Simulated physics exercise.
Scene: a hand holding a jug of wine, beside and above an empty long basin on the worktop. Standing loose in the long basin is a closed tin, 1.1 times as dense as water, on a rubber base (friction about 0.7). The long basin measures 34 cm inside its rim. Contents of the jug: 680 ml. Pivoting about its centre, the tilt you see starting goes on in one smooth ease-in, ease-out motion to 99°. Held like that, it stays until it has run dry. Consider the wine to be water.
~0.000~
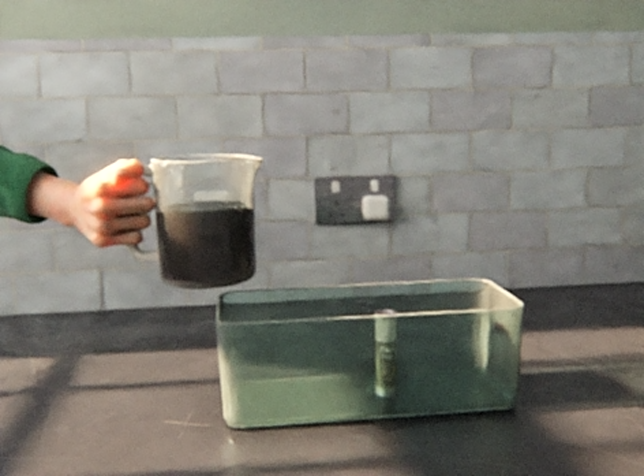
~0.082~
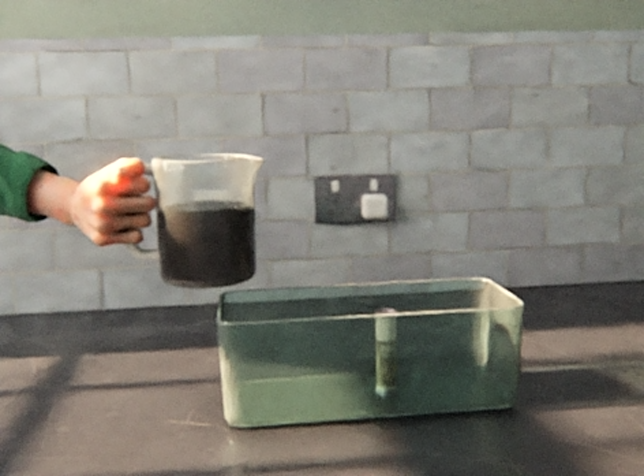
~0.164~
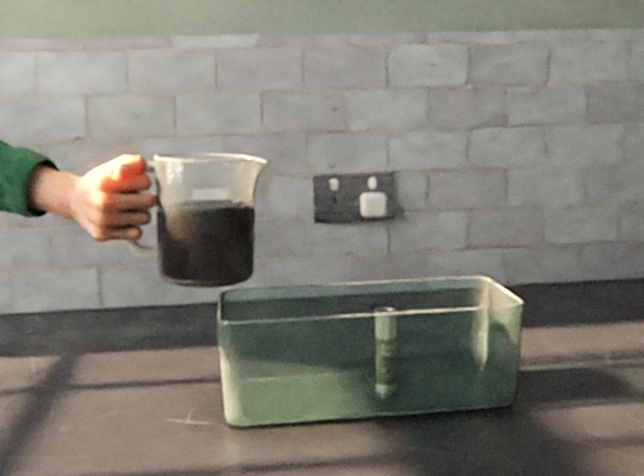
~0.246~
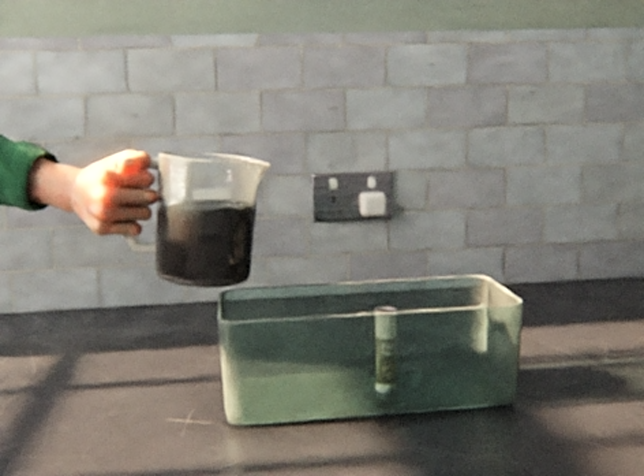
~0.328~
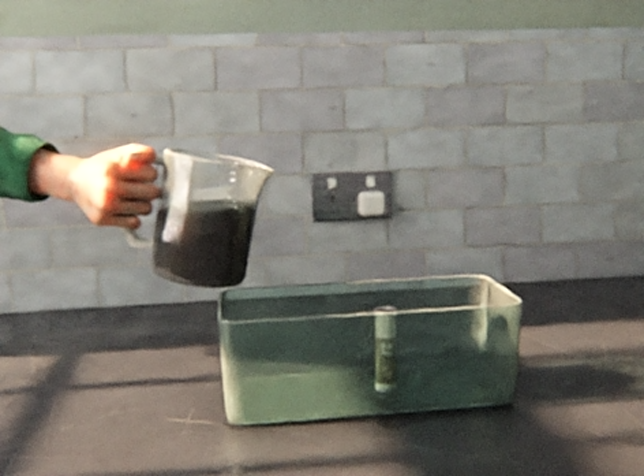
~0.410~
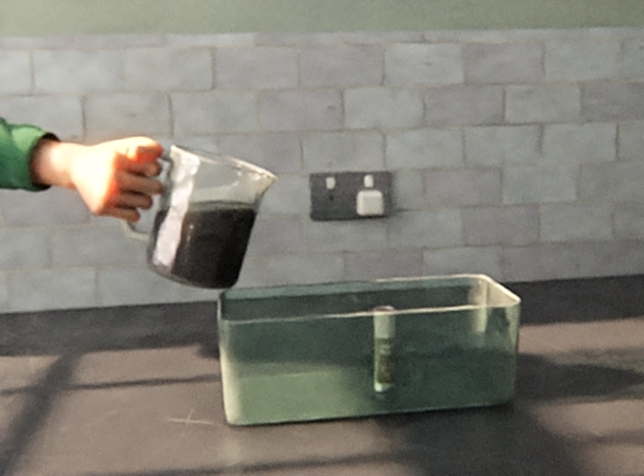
A hand held a clear jug of dark liquid above the left end of a long, see-through basin with a small cylinder standing inside, then gradually tilted the jug to the right.
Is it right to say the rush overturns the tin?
Upright.
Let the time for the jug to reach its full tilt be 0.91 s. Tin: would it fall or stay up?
Result: Tin upright.
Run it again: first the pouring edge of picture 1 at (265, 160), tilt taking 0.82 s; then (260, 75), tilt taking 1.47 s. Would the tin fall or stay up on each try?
Try 1: Still standing; try 2: Tipped over.
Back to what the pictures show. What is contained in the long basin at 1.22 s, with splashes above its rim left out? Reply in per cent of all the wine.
About 38 %.
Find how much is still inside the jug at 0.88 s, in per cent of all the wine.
I reckon about 96 in a hundred is still held.
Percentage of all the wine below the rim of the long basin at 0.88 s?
About 0 per cent.
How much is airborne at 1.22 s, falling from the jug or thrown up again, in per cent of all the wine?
Close to 14 %.
Then, 0.88 s in, the tilt is 64° and 95 per cent is still to pour; the tin stands where it began.
Then, 1.22 s in, the tilt is 92° and 47 per cent is still to pour; the tin stands where it began.
Then, 1.58 s in, the tilt is 99° and 10 per cent is still to pour; the tin stands where it began.
Then, 1.97 s in, the tilt is 99° and 1 per cent is still to pour; the tin stands where it began.
Finally, the tin stands where it began.
